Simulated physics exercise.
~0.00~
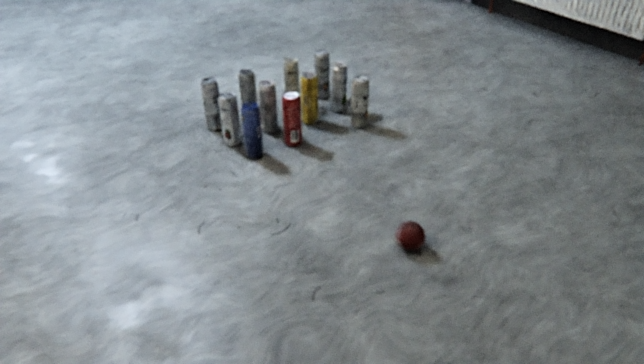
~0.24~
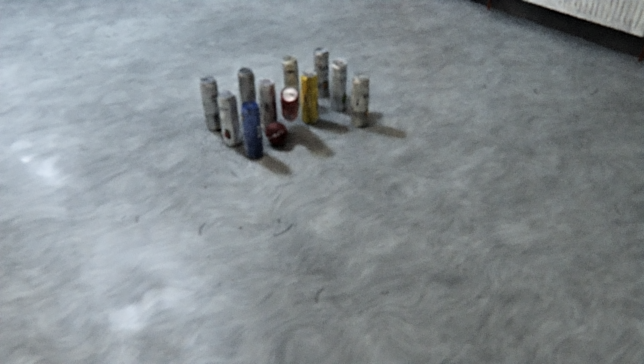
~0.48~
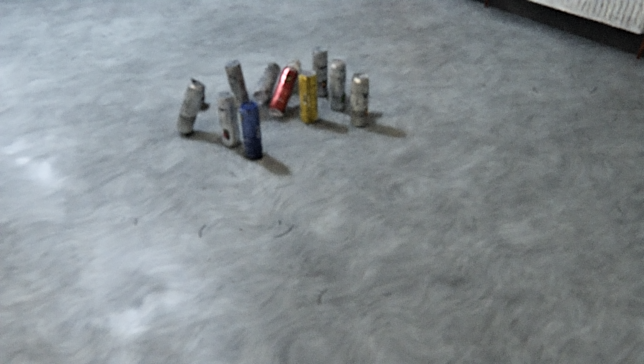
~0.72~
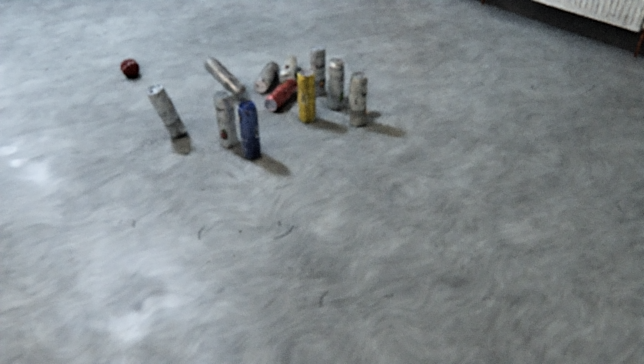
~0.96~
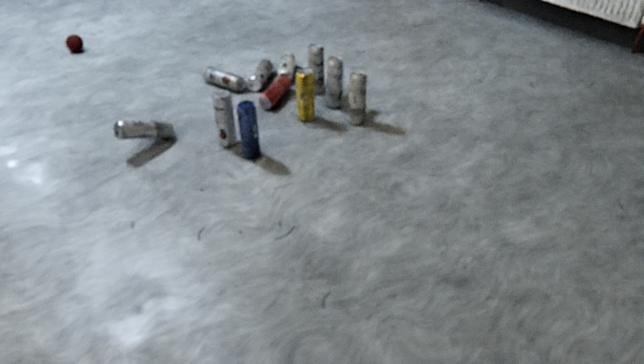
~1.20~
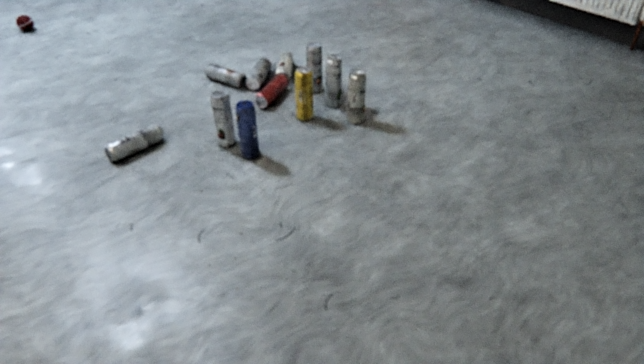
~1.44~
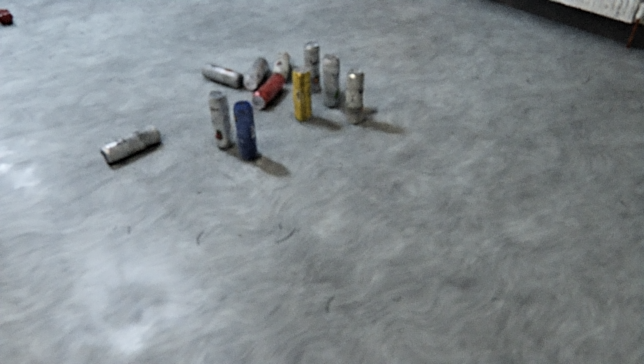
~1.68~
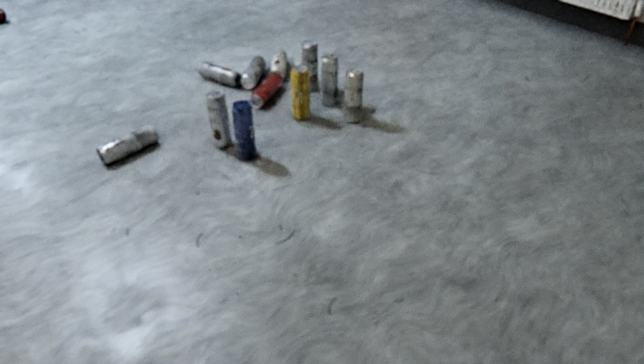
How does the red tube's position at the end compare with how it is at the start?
The red tube stands upright at the start, but by the end it is lying on its side among the other tubes.
